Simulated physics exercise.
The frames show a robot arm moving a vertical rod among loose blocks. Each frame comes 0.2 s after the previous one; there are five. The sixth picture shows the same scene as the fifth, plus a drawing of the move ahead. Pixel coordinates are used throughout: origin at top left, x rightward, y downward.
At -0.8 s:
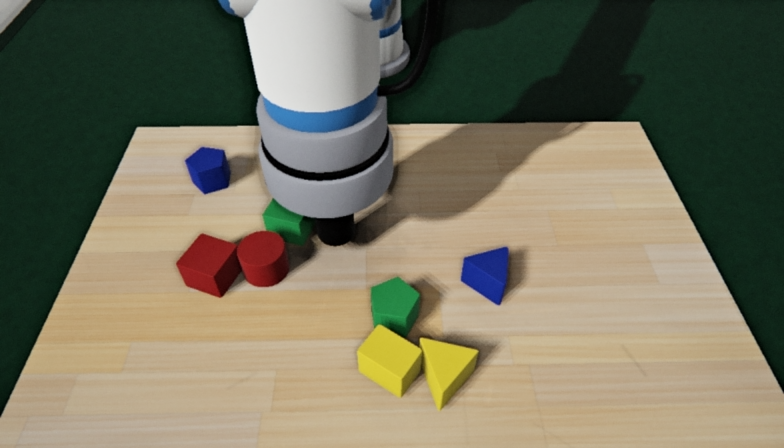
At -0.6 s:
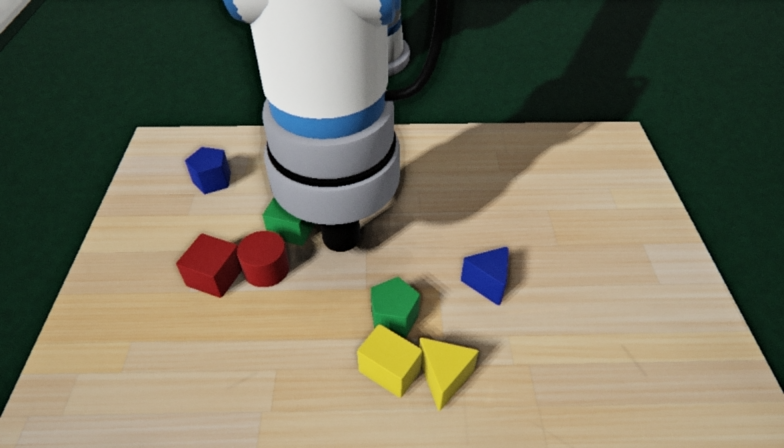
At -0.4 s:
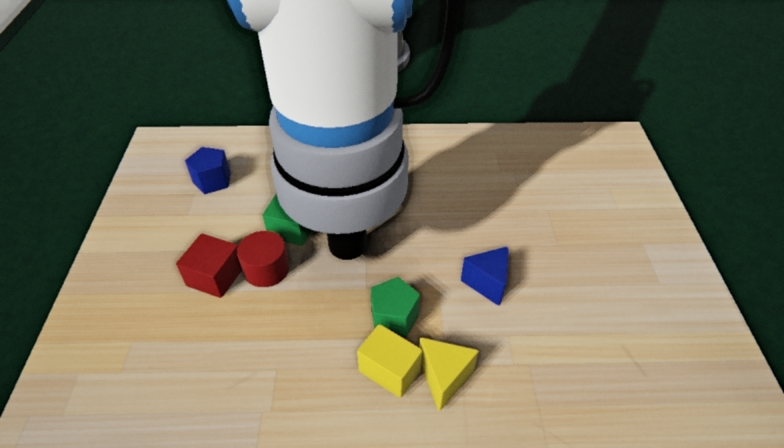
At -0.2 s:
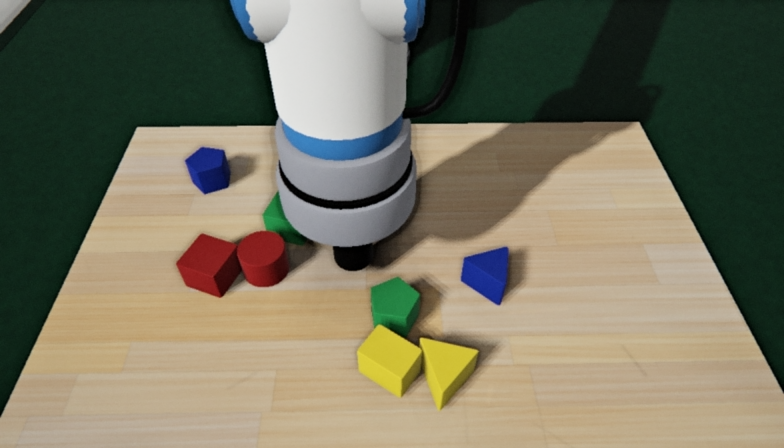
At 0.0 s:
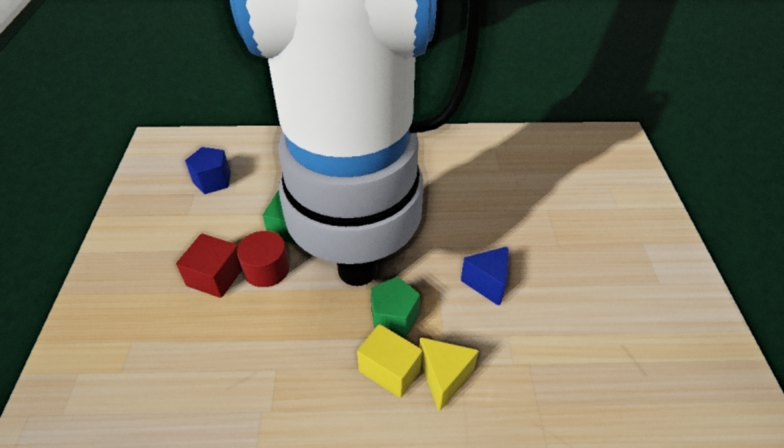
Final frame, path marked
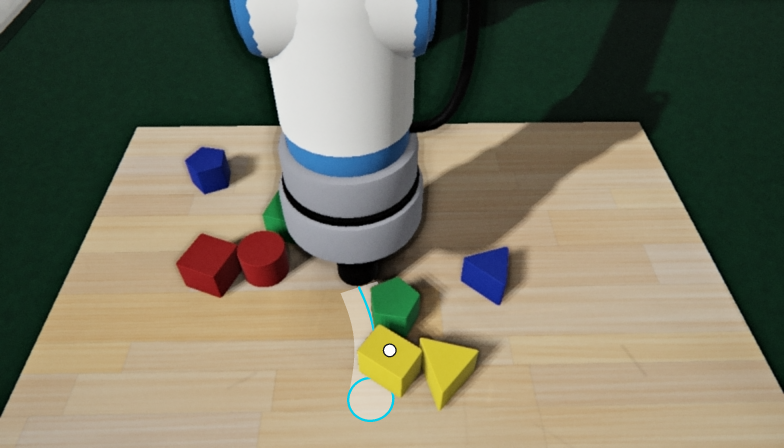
A white robot arm with grey and blue bands reaches over a pale wooden table against a dark green background, seen from above at a fixed angle. Red, green and blue blocks lie around its black rod, with a yellow block and yellow triangle nearer the viewer. The arm moves the rod slightly right and toward the viewer, nearing the green pentagonal block, while the blocks stay still.
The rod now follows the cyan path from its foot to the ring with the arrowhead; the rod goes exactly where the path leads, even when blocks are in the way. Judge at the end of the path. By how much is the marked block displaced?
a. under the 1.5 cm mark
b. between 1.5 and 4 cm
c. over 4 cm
My pick is c.
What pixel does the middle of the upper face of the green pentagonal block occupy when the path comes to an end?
The middle of its upper face will lie at (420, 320).
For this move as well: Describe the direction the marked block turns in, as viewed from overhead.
It ends up turned anticlockwise.
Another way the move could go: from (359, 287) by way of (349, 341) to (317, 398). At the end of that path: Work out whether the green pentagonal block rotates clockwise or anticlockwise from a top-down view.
From overhead, anticlockwise.
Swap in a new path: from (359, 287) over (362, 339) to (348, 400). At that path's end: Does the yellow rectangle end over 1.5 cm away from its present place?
Yes, it checks out.
Path on the board, from (359, 287) over (375, 338) to (371, 399); the dot is on the yellow rectangle.
The first path, step by step. One third of the way, rod at (371, 305); green pentagonal block at (412, 312), turned 40° anticlockwise.
Two thirds of the way, rod at (375, 344); yellow rectangle at (401, 382), turned 15° anticlockwise; green pentagonal block at (420, 320), turned 65° anticlockwise; yellow triangular block at (456, 366).
At the end, rod at (370, 385); red disc in place; yellow rectangle at (412, 408), turned 60° anticlockwise; green pentagonal block at (420, 320), turned 65° anticlockwise; yellow triangular block at (456, 366).
